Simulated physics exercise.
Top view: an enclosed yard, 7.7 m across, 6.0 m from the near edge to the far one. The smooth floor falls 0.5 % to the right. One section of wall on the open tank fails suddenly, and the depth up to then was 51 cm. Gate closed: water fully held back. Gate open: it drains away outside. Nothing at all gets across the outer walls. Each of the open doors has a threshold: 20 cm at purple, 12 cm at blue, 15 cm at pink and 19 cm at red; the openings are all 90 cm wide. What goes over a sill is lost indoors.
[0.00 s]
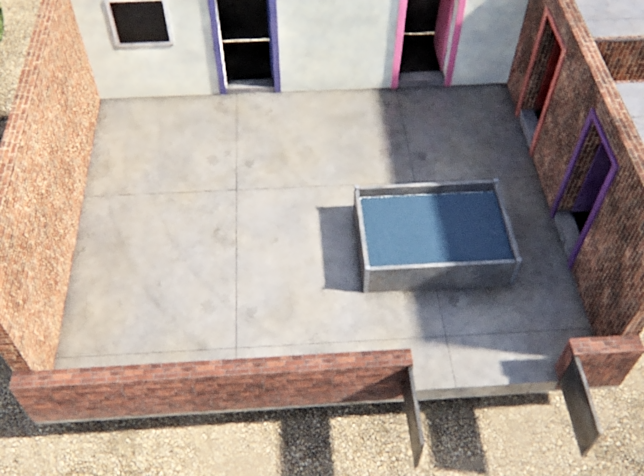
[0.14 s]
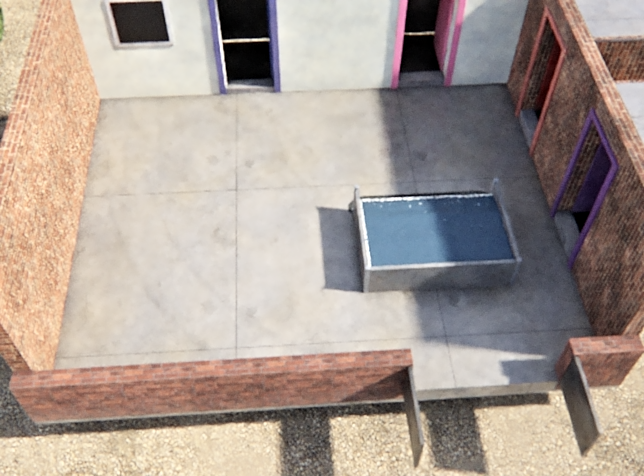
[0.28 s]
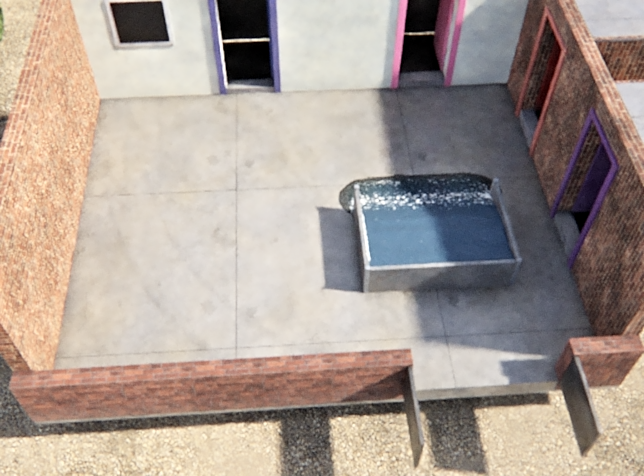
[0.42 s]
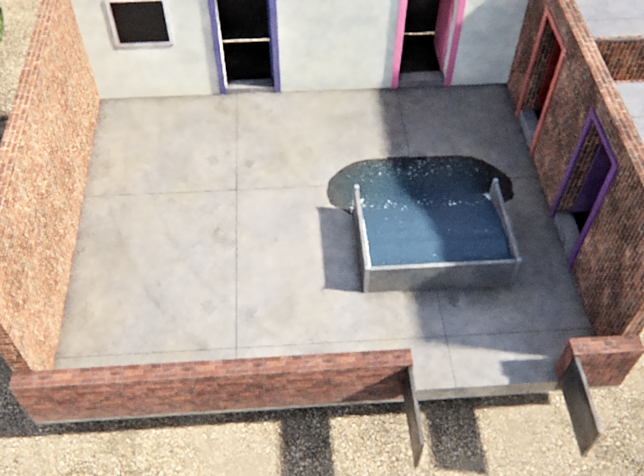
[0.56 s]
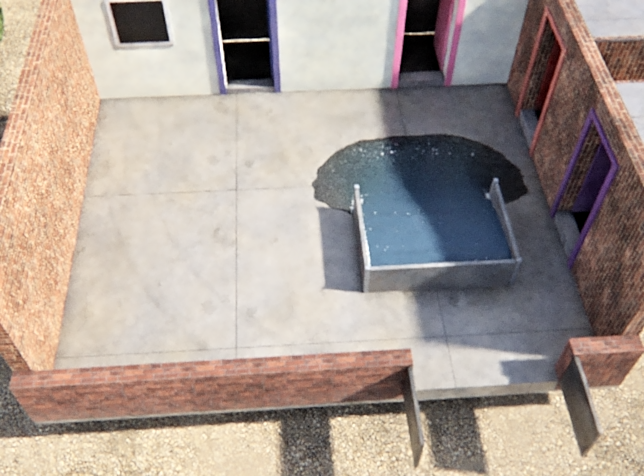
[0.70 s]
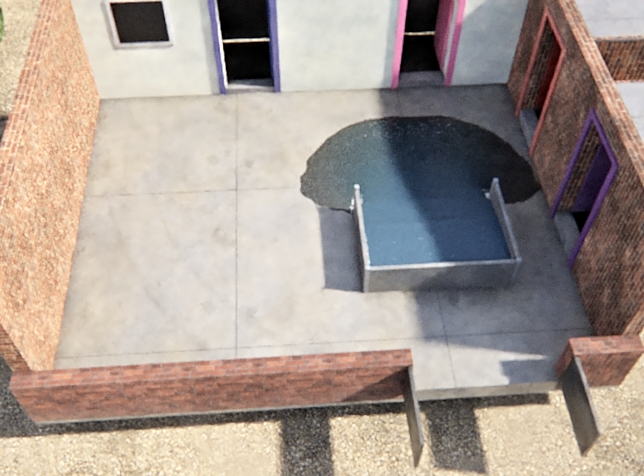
In a brick-walled yard with a smooth grey floor, an open tank of still water suddenly lost its far wall, and the water poured out, spreading in a widening dark, rounded pool toward the doorways behind.
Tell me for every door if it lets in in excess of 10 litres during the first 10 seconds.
In the first 10 seconds the purple door does not let in over 10 litres; the blue door does not let in over 10 litres; the pink door lets in over 10 litres; the red door does not let in over 10 litres.
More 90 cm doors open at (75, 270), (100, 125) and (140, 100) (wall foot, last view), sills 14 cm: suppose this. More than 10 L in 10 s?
Door 1: Lower; door 2: Lower; door 3: Lower.
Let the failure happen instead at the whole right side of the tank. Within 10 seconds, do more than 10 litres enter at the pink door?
Well, at pink it would be too little.
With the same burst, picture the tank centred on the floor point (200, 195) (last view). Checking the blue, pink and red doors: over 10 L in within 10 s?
At the blue door the limit is surpassed, at the pink door not exceeded, at the red door not exceeded.
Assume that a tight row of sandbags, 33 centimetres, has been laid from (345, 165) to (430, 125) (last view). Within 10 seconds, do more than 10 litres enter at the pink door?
So pink stays inside.
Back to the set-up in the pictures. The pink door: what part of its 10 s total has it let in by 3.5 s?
Share by then: ~ 95 %.
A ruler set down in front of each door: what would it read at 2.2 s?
Centimetres: Purple 0 / blue 9 / pink 26 / red 10.
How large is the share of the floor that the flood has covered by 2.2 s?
About 30 per cent.
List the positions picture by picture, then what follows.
In the first frame, the open tank at (434, 226) is whole and still, 51 cm deep.
In the second frame, the front is at a hidden place, 1.1 m from the gap on the open tank's far side; 0.4 m2 of floor is under water; 51 cm left at the back of the open tank.
In the third frame, the front is at a hidden place, 1.3 m from the gap on the open tank's far side; 1.4 m2 of floor is under water; 51 cm left at the back of the open tank.
In the fourth frame, water pours out on the open tank's far side and has run 1.5 m, to (495, 174); typically 8 cm deep outside, 47 cm at the open tank's back.
In the fifth frame, the front is at (489, 151), 1.9 m from the gap on the open tank's far side; 4.3 m2 of floor is under water; 43 cm left at the back of the open tank.
In the sixth frame, water pours out on the open tank's far side and has run 2.2 m, to (453, 122); typically 6 cm deep outside, 43 cm at the open tank's back.
After 1.4 s water covers 30 % of the floor and is deepest (31 cm) near (410, 88); purple door not reached, blue door not reached, pink door 28 cm at the sill, 5 L in, red door 7 cm at the sill, 0 L in.
After 2.2 s water covers 30 % of the floor and is deepest (34 cm) near (504, 85); purple door not reached, blue door 9 cm at the sill, 0 L in, pink door 26 cm at the sill, 47 L in, red door 10 cm at the sill, 0 L in.
After 3.5 s water covers 35 % of the floor and is deepest (20 cm) near (504, 85); purple door not reached, blue door 8 cm at the sill, 0 L in, pink door 18 cm at the sill, 78 L in, red door 15 cm at the sill, 0 L in.
After 6.0 s water covers 60 % of the floor and is deepest (10 cm) near (598, 363); purple door 6 cm at the sill, 0 L in, blue door 5 cm at the sill, 0 L in, pink door 7 cm at the sill, 82 L in, red door 7 cm at the sill, 0 L in.
After 10.0 s water covers 85 % of the floor and is deepest (7 cm) near (91, 392); purple door 4 cm at the sill, 0 L in, blue door 3 cm at the sill, 0 L in, pink door 3 cm at the sill, 82 L in, red door 4 cm at the sill, 0 L in.
